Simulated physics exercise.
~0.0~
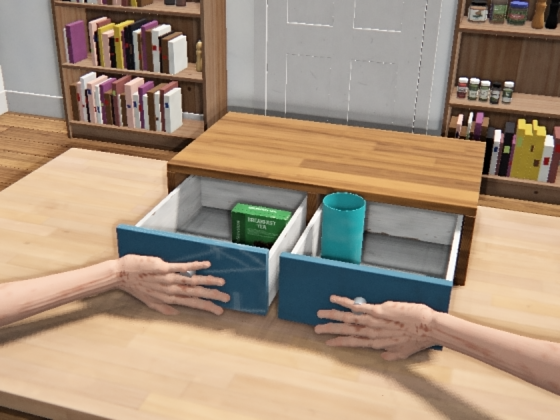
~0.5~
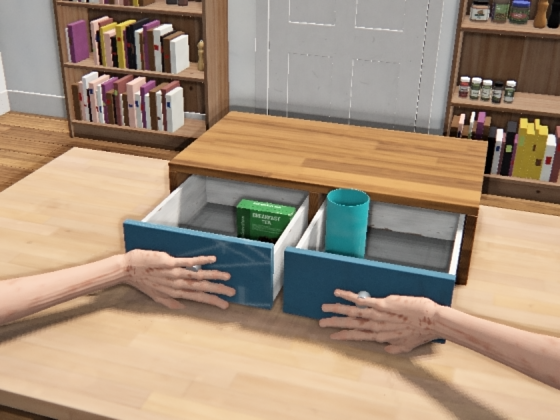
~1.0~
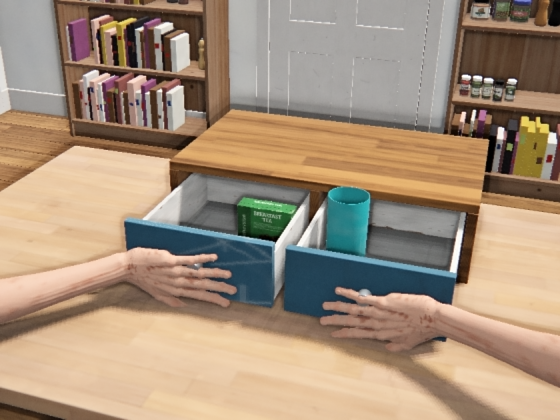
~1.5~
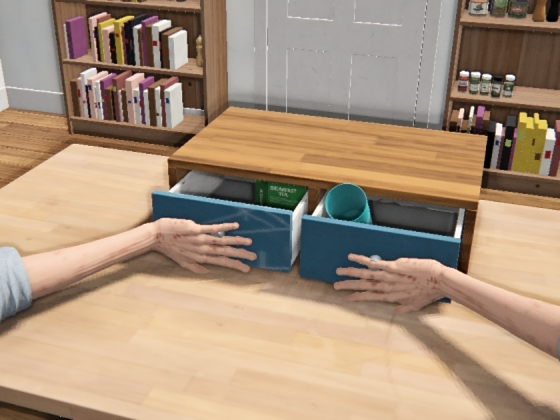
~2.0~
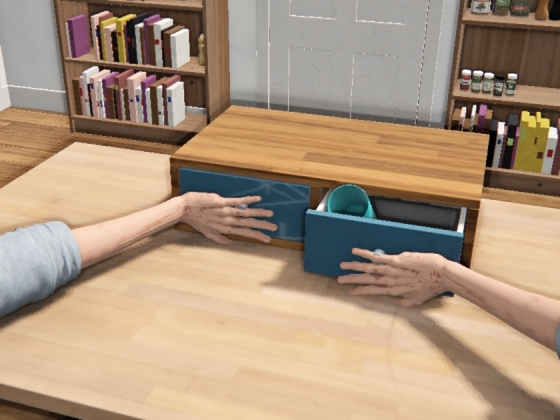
Two hands push the open blue drawers of a low wooden cabinet inward, one holding a green packet and the other a turquoise beaker, which tips into a lean; the left drawer closes fully, while the right one jams and stays ajar.
